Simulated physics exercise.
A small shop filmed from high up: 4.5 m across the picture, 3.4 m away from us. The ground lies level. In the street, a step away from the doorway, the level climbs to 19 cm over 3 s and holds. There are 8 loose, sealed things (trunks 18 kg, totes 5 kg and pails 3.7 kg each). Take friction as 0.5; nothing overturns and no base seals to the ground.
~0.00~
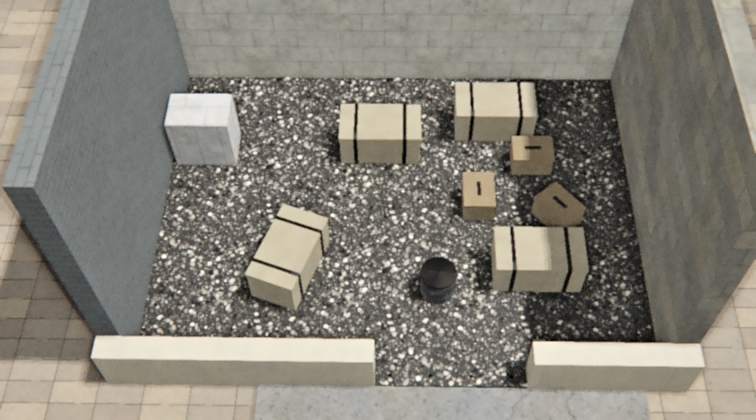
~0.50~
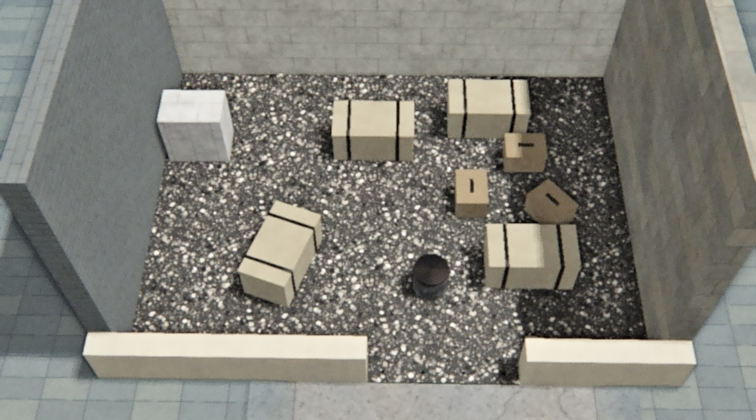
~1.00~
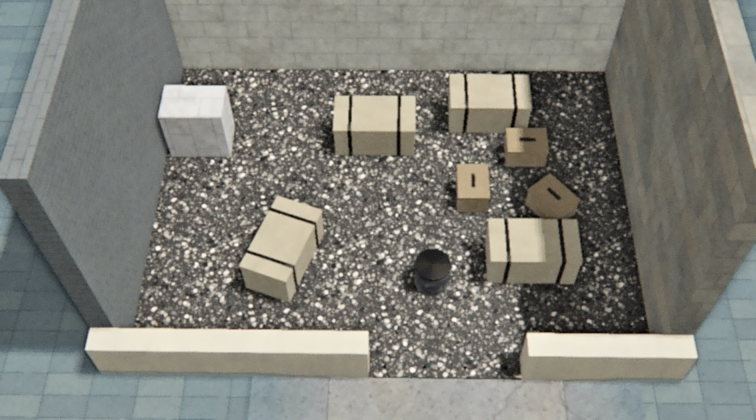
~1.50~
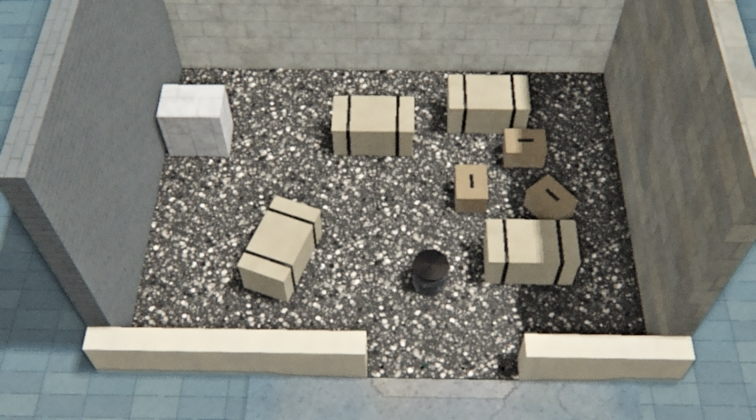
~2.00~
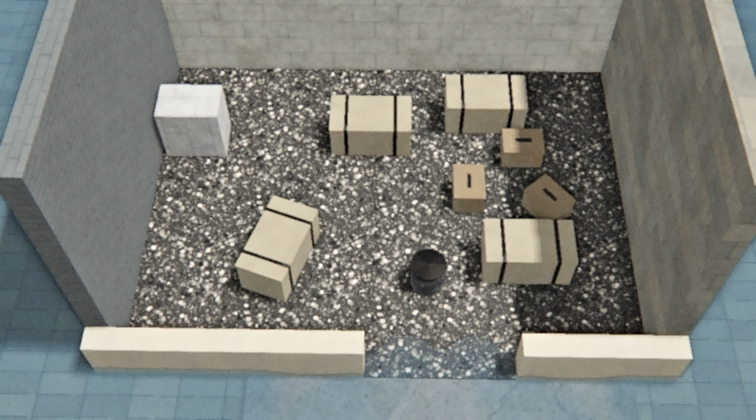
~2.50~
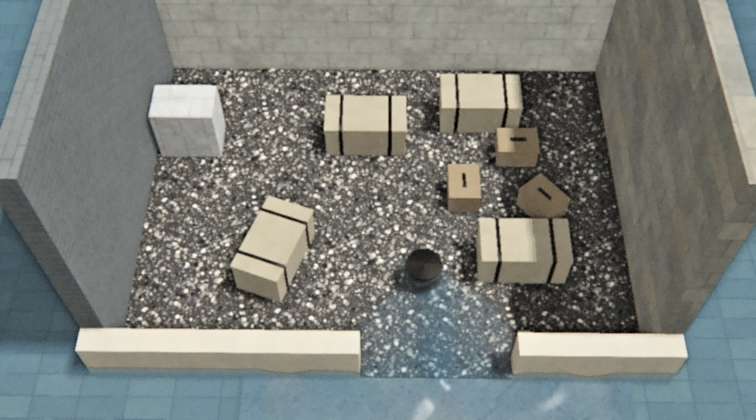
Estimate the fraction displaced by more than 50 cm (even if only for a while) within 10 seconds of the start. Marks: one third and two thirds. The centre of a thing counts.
It is at least two thirds.
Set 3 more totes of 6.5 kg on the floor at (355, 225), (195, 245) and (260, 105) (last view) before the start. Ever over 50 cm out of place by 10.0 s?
In that order: Past it, short of it, more.
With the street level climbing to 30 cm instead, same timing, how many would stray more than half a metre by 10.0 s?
Then 8.
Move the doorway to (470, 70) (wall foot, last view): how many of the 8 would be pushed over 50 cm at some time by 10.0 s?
In that case 8 of them.
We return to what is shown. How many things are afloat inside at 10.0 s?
At that moment 7.
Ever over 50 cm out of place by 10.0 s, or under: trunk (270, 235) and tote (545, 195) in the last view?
In turn: Short of it, over.
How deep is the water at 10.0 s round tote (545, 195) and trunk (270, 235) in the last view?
About 11 and 5 cm.
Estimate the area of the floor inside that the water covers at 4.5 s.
Some 7.5 m2.
After 3.5 s 1 of 8 are over 50 cm from their spots; 0 afloat.
After 4.5 s 3 of 8 are over 50 cm from their spots; 2 afloat.
After 7.0 s 7 of 8 are over 50 cm from their spots; 7 afloat.
After 10.0 s 7 of 8 are over 50 cm from their spots, and 7 have been at some point; 7 afloat.
